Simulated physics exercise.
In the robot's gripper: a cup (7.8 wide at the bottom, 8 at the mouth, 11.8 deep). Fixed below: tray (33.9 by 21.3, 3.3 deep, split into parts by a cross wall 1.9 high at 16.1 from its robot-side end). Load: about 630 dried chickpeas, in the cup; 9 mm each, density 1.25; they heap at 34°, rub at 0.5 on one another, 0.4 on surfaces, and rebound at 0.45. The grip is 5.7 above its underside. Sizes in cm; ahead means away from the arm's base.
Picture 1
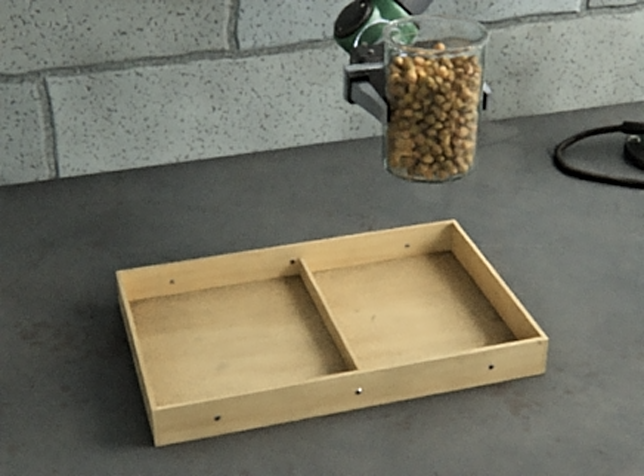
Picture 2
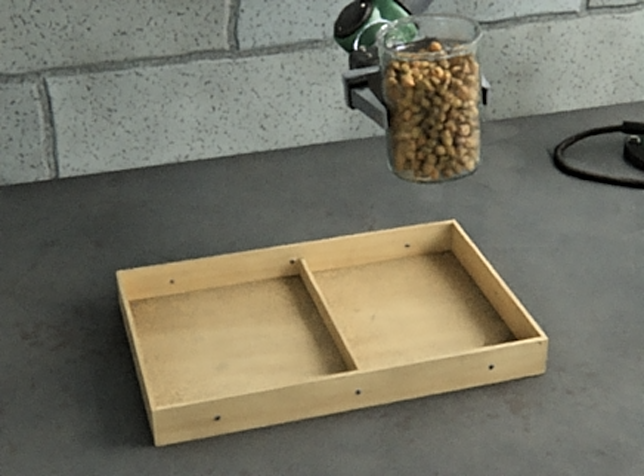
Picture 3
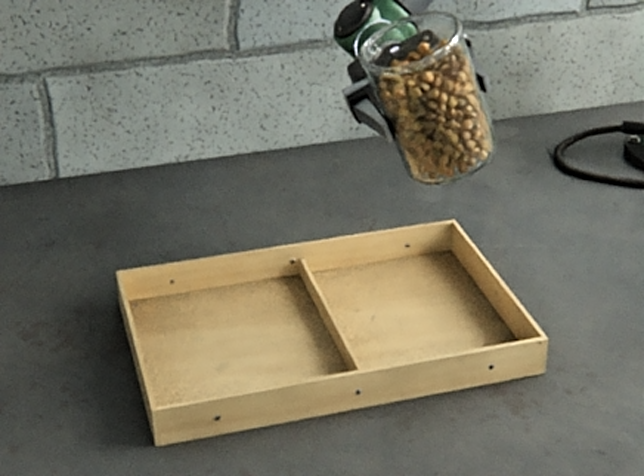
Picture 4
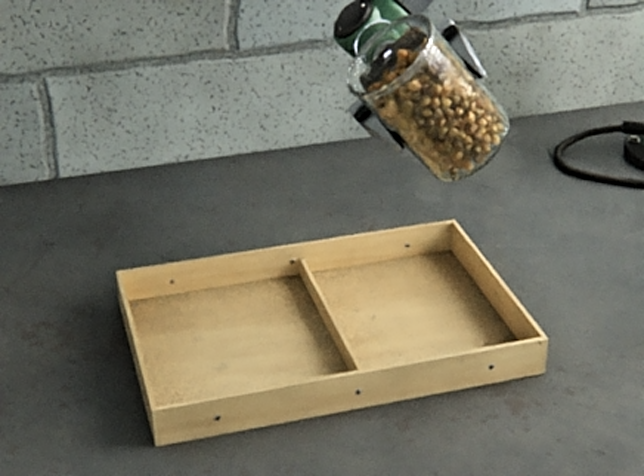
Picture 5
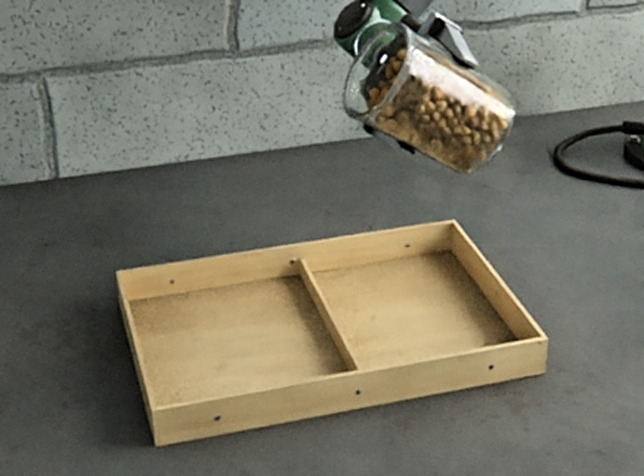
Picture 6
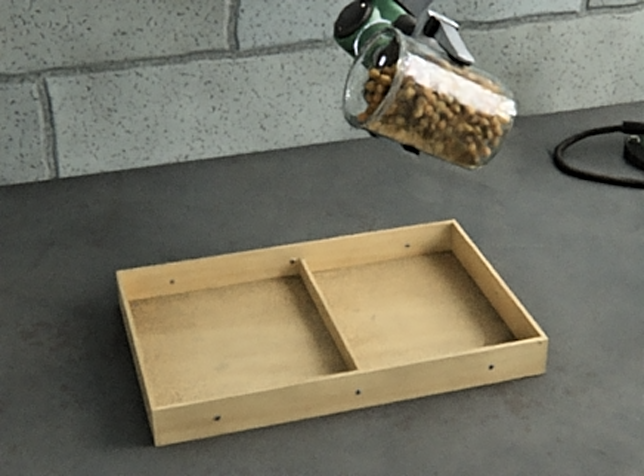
We see a robot gripper holding a clear cup of dried chickpeas above a wooden tray divided in two; the cup starts upright, then tilts steadily until its mouth points left, the chickpeas shifting toward the rim inside.
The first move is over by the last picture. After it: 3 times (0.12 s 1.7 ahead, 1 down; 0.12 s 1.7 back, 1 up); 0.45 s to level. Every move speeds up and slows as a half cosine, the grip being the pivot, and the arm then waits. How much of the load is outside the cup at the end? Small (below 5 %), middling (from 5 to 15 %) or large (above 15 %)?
Share outside the cup: Small (below 5 %).
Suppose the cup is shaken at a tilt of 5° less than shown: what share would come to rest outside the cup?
Then about 0 per cent.
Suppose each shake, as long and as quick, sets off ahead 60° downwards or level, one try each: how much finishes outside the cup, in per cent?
Some 0 and 5 per cent.
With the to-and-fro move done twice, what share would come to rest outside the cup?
Then about 0 per cent.
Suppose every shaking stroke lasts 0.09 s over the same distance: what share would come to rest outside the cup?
Then about 5 per cent.
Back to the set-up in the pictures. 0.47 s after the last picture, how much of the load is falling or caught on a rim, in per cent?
Some 0 per cent.
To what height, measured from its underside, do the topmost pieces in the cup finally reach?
Roughly 11.5 cm.
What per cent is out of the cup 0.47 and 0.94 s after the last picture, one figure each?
About 0, 0.
Then, 0.47 s later, tilted 61° forward, highest piece 25 above the table; 633 in the cup, 1 in flight or on a rim.
Then, 0.94 s later, tilted 32° forward, highest piece 26 above the table; 630 in the cup, 2 in the far-side part, 1 in the robot-side part, 1 in flight or on a rim.
Then, 1.37 s later, level, highest piece 28 above the table; 630 in the cup, 3 in the far-side part, 1 in the robot-side part.
Then, 2.42 s later, level, highest piece 28 above the table; 630 in the cup, 3 in the far-side part, 1 in the robot-side part.
At rest, 630 in the cup, 3 in the far-side part, 1 in the robot-side part. That is 1 % outside the cup.
